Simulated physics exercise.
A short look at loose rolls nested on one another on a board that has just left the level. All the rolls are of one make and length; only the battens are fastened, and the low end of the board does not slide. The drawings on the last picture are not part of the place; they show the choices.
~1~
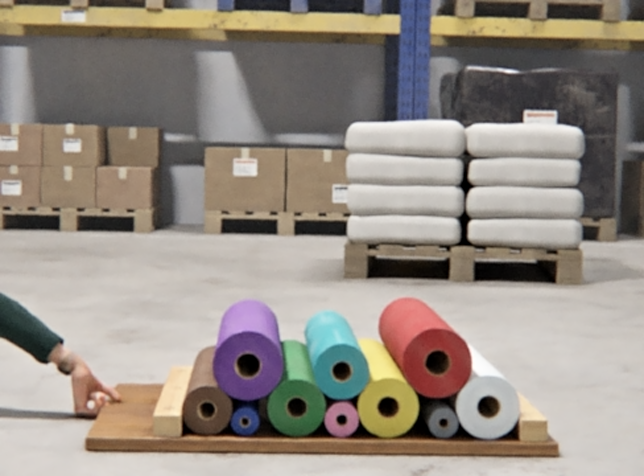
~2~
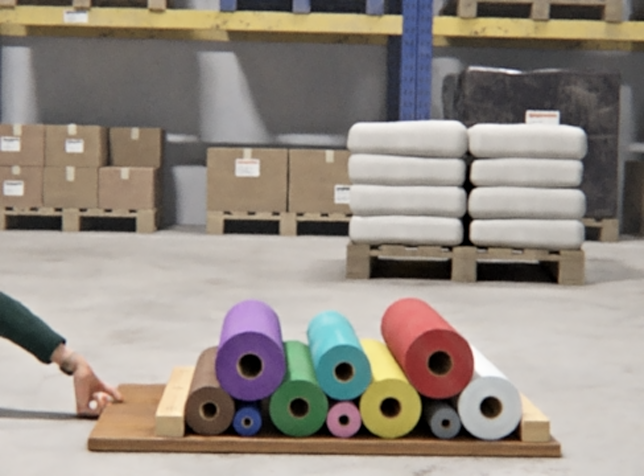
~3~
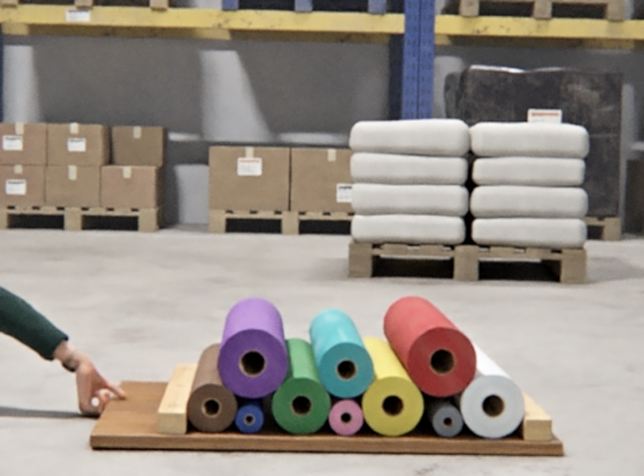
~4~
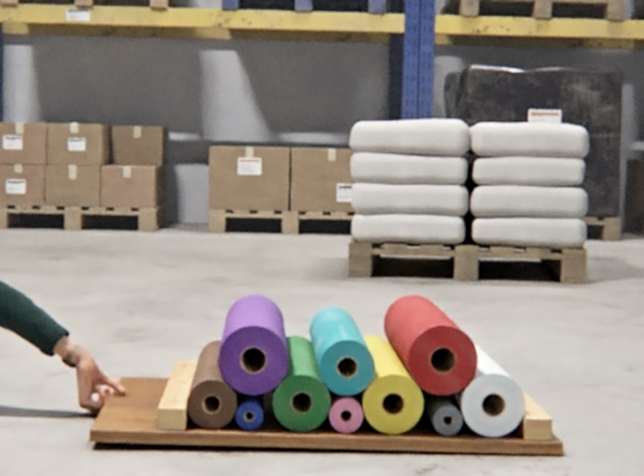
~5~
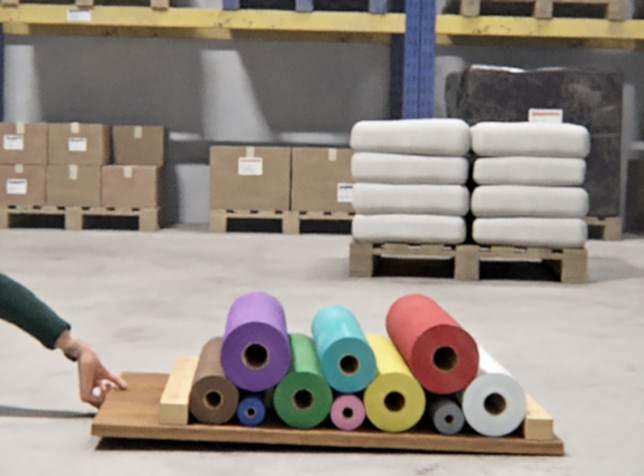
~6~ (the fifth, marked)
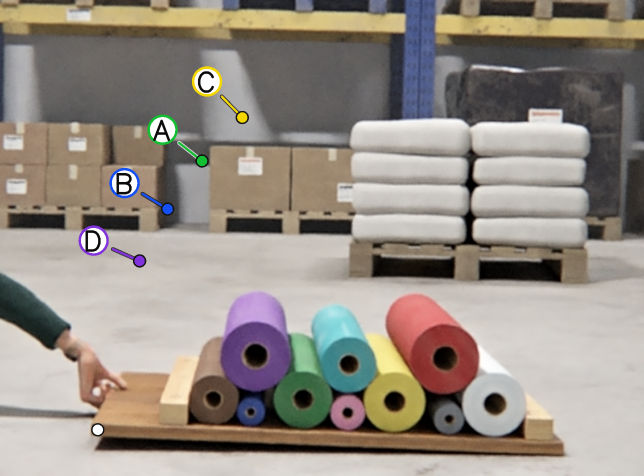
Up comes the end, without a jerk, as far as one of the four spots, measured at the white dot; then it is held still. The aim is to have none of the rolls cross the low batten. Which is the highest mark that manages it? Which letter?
The answer is mark A.
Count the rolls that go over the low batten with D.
It comes to none.
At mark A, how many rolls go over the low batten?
With A, none.
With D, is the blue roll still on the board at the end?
Yes, with D.
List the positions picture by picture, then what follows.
The first frame shows white roll (488, 406); red roll (438, 363); turquoise roll (342, 371).
The second frame shows turquoise roll (344, 371); purple roll (250, 366).
The third frame shows board (322, 404); brown roll (212, 408); blue roll (249, 419); turquoise roll (347, 370).
The fourth frame shows board (322, 402); brown roll (212, 404); blue roll (249, 416); grey roll (448, 420).
The fifth frame shows board (323, 399); brown roll (213, 399); blue roll (251, 412).
On the marked copy, A at (202, 161); B at (168, 209); C at (242, 118); D at (140, 261); the white dot at (98, 430).
Following A. Soon after the start, board at 20°.
Later, board at 37°.
In the end, board at 37°, none over the low batten.
As for the rest, B none over the low batten; C one over the low batten (red); D none over the low batten.
